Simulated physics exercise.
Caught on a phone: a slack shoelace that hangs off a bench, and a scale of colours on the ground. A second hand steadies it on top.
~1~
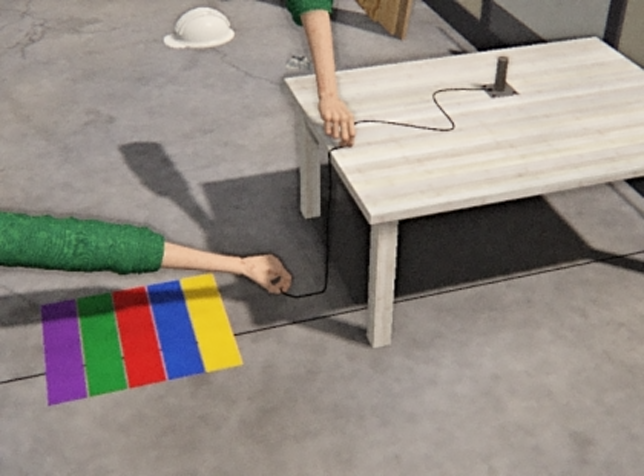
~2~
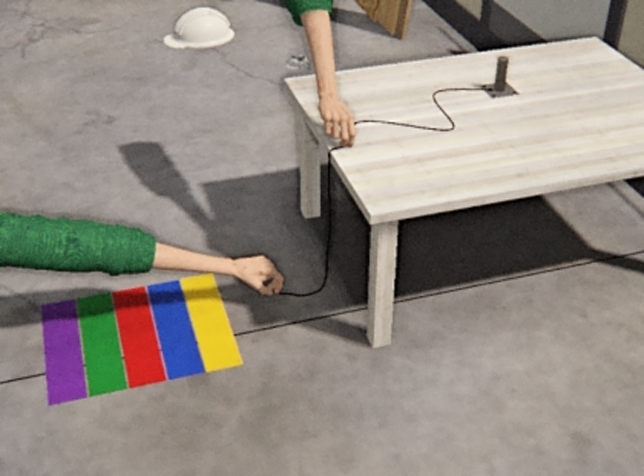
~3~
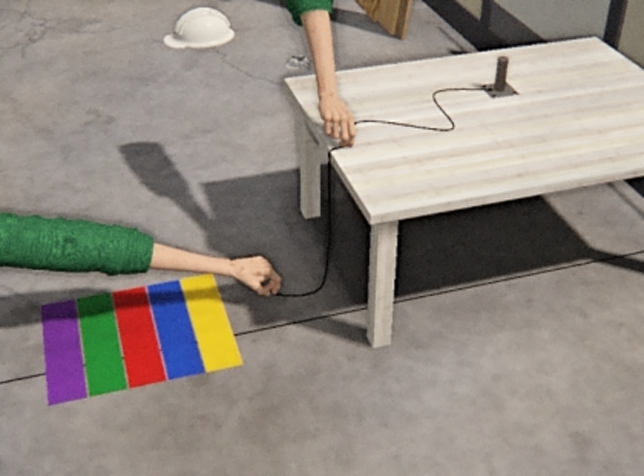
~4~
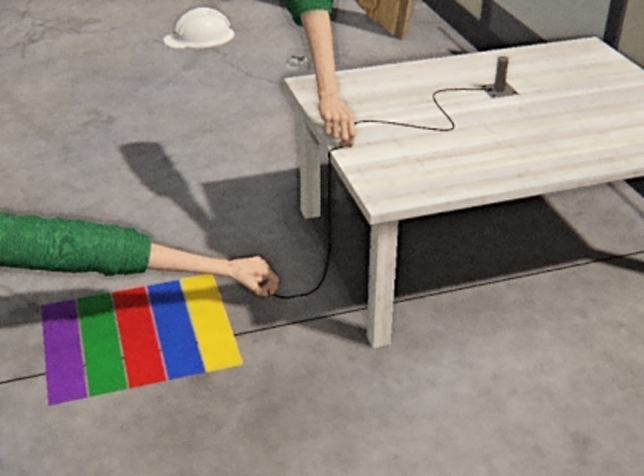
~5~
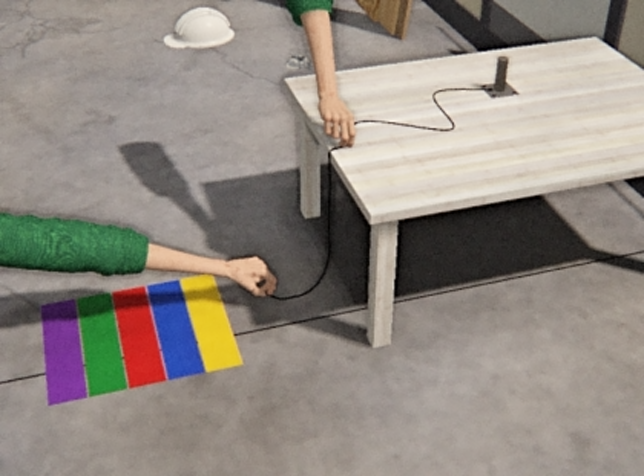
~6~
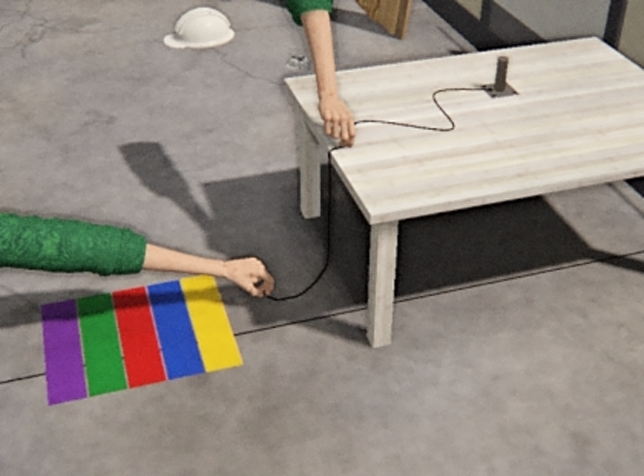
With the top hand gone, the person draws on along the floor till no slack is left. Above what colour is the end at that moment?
The end stops over the purple strip.
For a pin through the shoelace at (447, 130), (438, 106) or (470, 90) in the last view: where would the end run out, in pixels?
Near (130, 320), (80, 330) and (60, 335).
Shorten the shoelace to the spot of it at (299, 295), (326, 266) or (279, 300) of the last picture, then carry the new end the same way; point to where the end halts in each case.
In that order: (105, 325), (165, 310) and (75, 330).
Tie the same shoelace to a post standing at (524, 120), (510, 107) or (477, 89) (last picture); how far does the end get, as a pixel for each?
The places are (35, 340), (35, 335) and (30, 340).
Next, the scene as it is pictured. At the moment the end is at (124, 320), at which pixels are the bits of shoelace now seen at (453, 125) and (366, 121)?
Near (391, 122) and (321, 161).
A little later, end near (124, 320); over red.
Next, end near (79, 329); over green.
When it is tight, end near (52, 334); over purple. It gets as far as the purple strip.
